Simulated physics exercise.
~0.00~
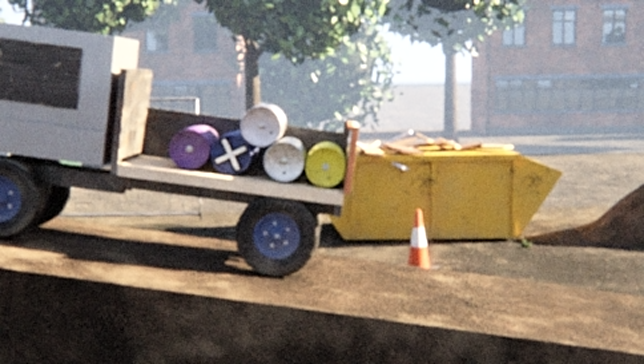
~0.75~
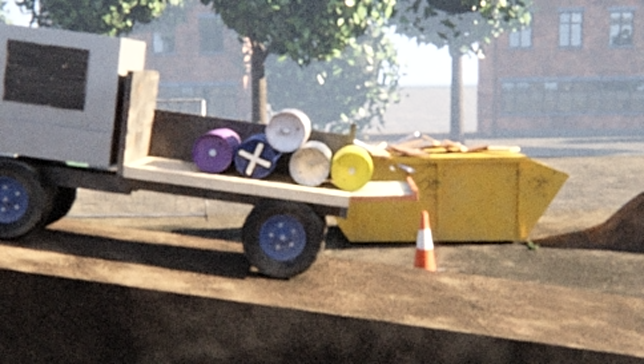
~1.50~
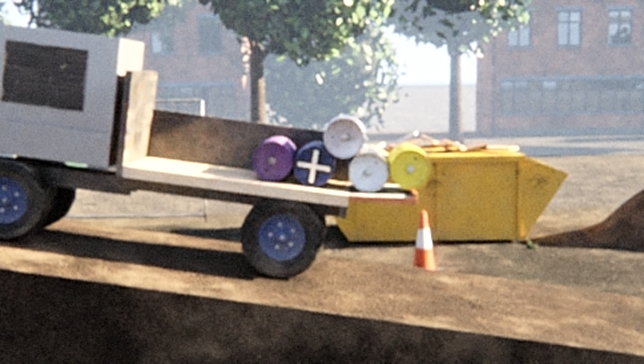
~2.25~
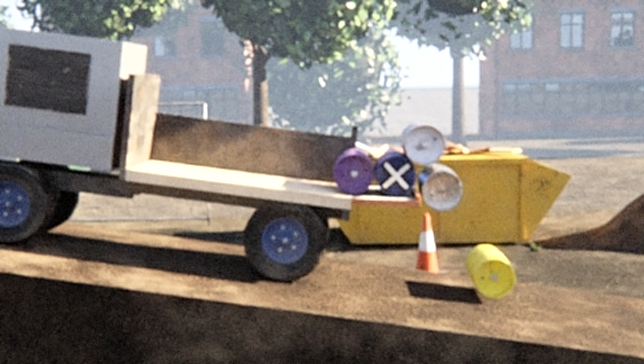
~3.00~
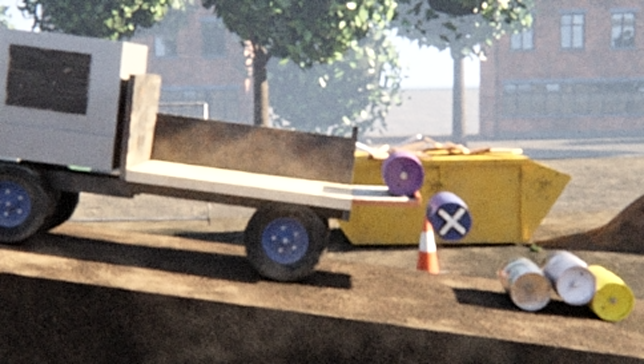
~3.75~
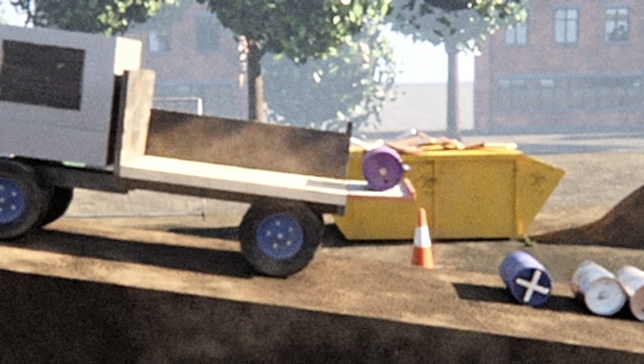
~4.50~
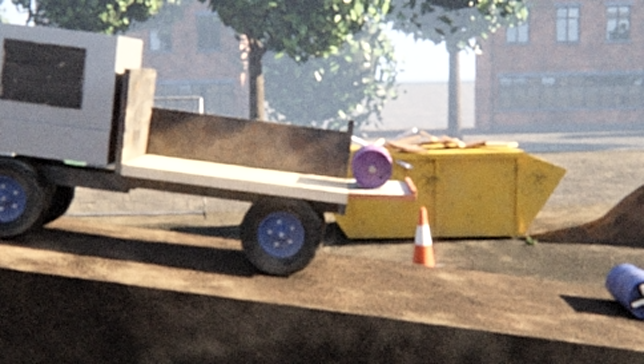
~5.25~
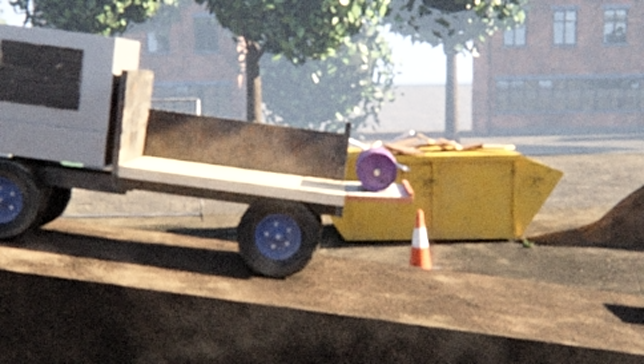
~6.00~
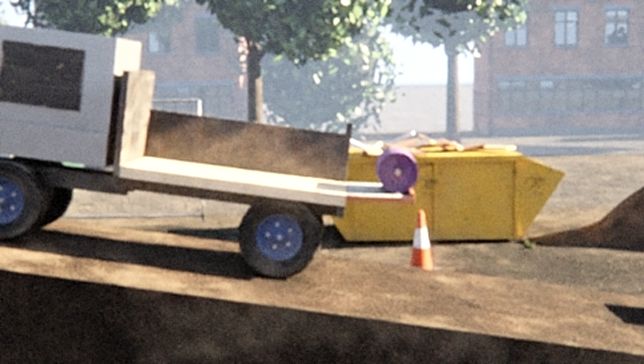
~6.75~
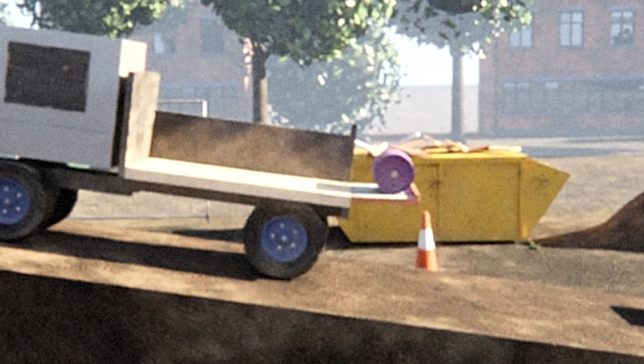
Five kegs, one purple, one blue with a white cross, two whitish and one yellow, lie stacked on the open bed of a truck parked tail downhill, seen from the side by a slightly swaying camera. A yellow skip, an orange-and-white cone, trees and brick buildings stand beyond. The tailgate drops and the kegs roll right. Yellow falls off first, the two whitish ones follow, and then the blue one tumbles down, all rolling away to the right. The purple keg rocks back and forth near the lip and stays on the lowered gate.
